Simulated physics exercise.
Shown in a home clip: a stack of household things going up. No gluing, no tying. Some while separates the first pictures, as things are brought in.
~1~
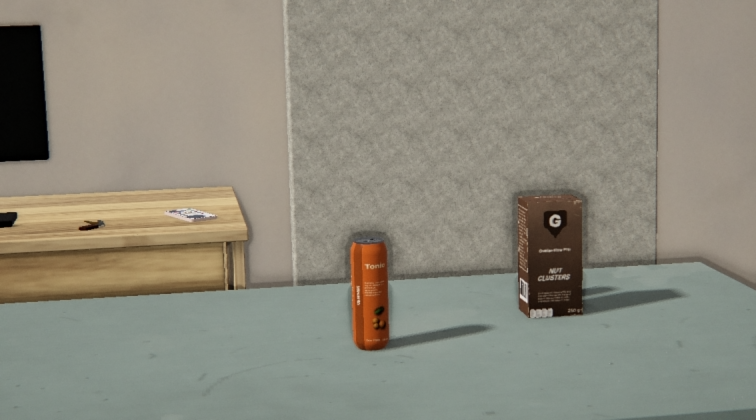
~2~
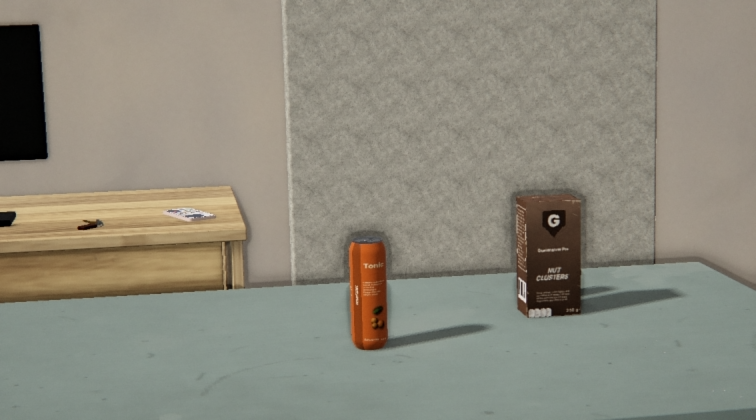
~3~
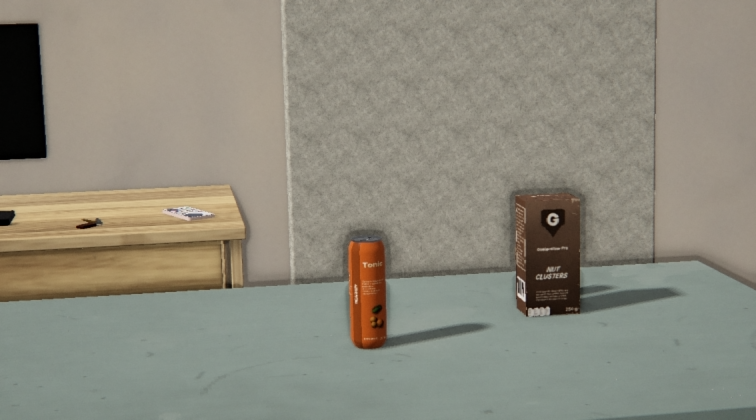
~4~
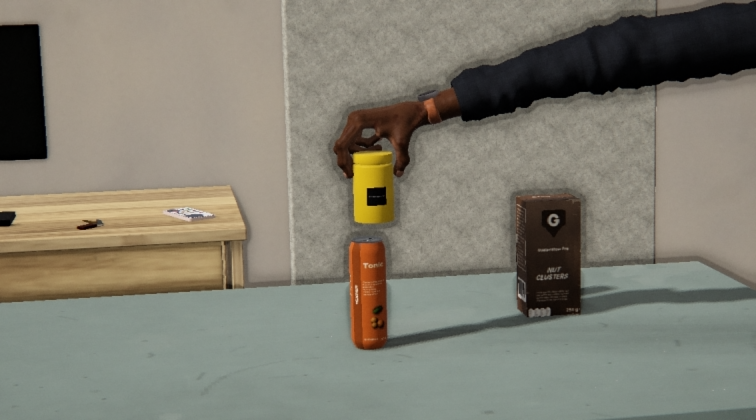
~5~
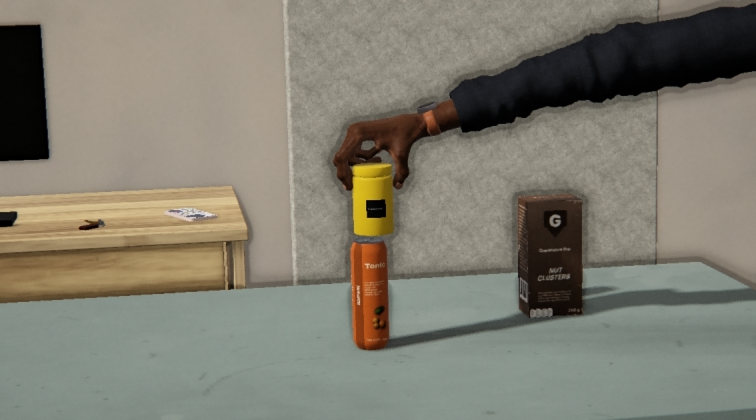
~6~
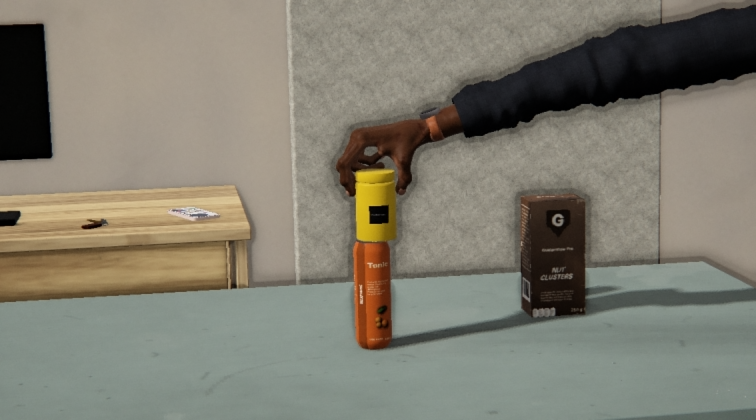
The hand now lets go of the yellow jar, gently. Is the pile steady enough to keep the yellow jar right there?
The pile rests steadily.
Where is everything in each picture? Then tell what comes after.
In the first picture, the last thing is not in view yet.
In the second picture, the last thing is not in view yet; orange can (369, 294).
In the third picture, the last thing is not in view yet; brown carton (548, 255).
The fourth picture shows still above its spot; yellow jar (374, 187).
The fifth picture shows still above its spot; yellow jar (373, 199); orange can (370, 294).
The sixth picture shows in place under the hand; yellow jar (376, 204); brown carton (553, 255).
Then, 0.30 s after the last picture, nothing has stirred.
Then, 0.70 s after the last picture, yellow jar resting near (376, 205).
At rest, all 4 in place. Seen from the same camera at the end, yellow jar near (376, 205). The pile holds.
